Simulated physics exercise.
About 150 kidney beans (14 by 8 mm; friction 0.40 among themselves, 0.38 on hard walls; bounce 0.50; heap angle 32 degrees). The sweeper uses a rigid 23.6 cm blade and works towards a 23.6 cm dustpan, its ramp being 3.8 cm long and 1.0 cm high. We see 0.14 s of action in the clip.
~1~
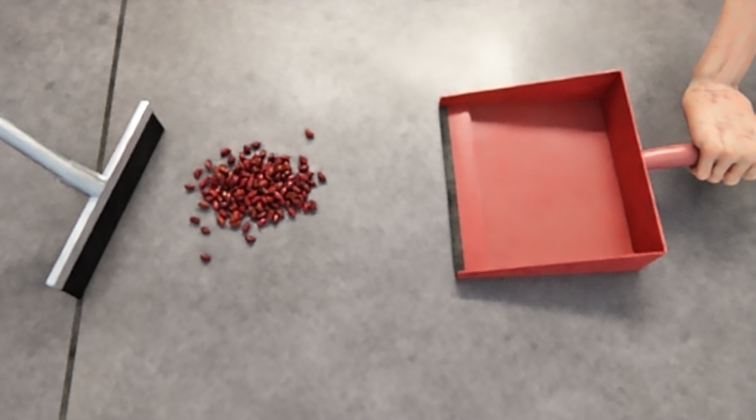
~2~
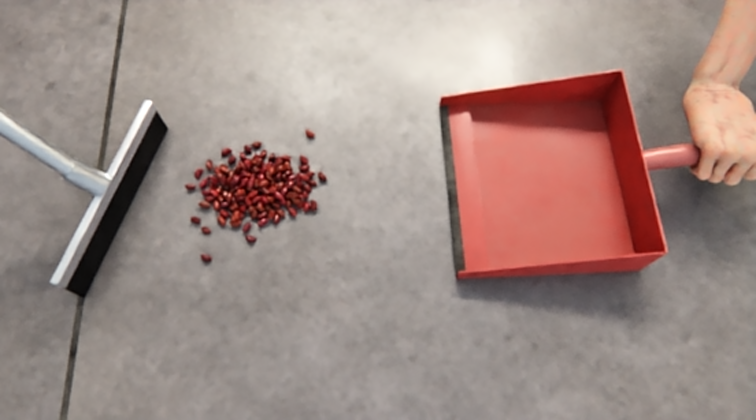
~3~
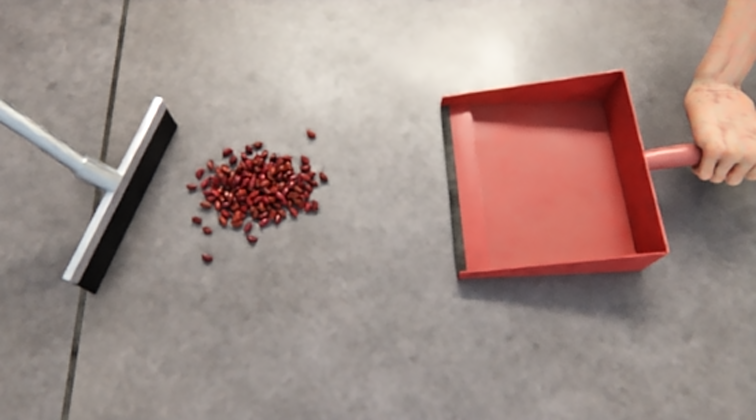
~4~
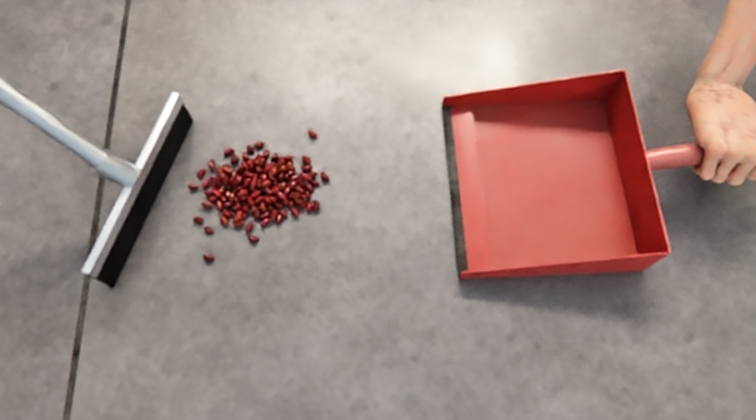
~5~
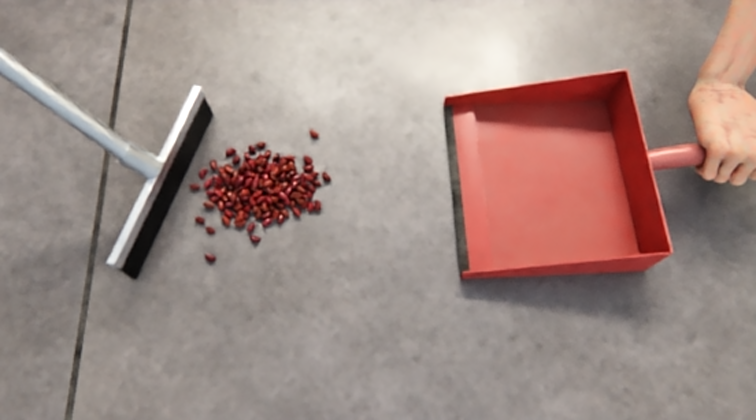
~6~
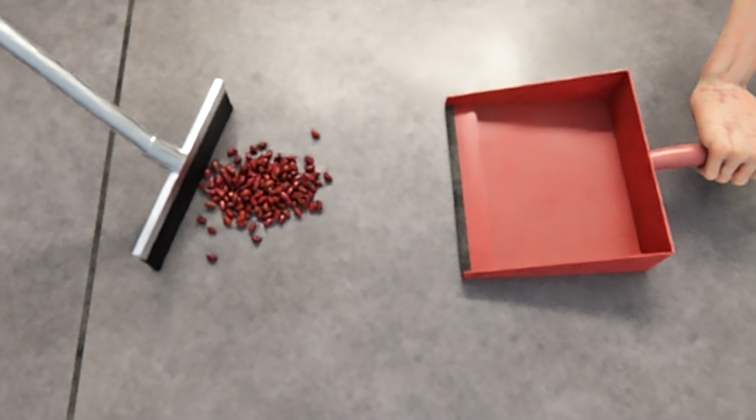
On a gray concrete floor, a black-edged squeegee slid right until its blade met the edge of a small heap of red beans, while a hand held a red dustpan nearly still at the right.
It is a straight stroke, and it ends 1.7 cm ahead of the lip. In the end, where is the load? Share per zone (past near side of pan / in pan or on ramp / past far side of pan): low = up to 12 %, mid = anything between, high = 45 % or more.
Near side - low, pan - low, far side - low.
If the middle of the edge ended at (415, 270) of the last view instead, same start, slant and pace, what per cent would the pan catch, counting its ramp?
Some 25 percent.
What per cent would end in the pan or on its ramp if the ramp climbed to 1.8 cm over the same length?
I'd put it near 5 per cent, ramp counted.
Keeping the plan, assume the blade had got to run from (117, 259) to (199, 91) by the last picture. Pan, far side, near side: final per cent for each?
Pan 0, far 10, near 5.
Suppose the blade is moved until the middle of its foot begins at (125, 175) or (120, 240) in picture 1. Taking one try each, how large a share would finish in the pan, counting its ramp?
Some 0 and 5 per cent.
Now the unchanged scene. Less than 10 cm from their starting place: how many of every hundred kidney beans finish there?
About 5 %.
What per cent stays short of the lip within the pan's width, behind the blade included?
That works out near 80 percent.
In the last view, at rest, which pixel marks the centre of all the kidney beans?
Somewhere around (422, 197) in the final frame.
Then, 0.17 s after the last picture, middle of the blade 18 cm from the lip; 0 % over the lip, far side 0 %, near side 0 %.
Then, 0.27 s after the last picture, middle of the blade 9 cm from the lip; 0 % over the lip, far side 5 %, near side 0 %.
Then, 0.52 s after the last picture, middle of the blade 6 cm from the lip; 5 % over the lip, far side 10 %, near side 5 %.
In the end, near side 5 %, pan 5 %, far side 10 %, in front of the lip or behind the blade 80 %.
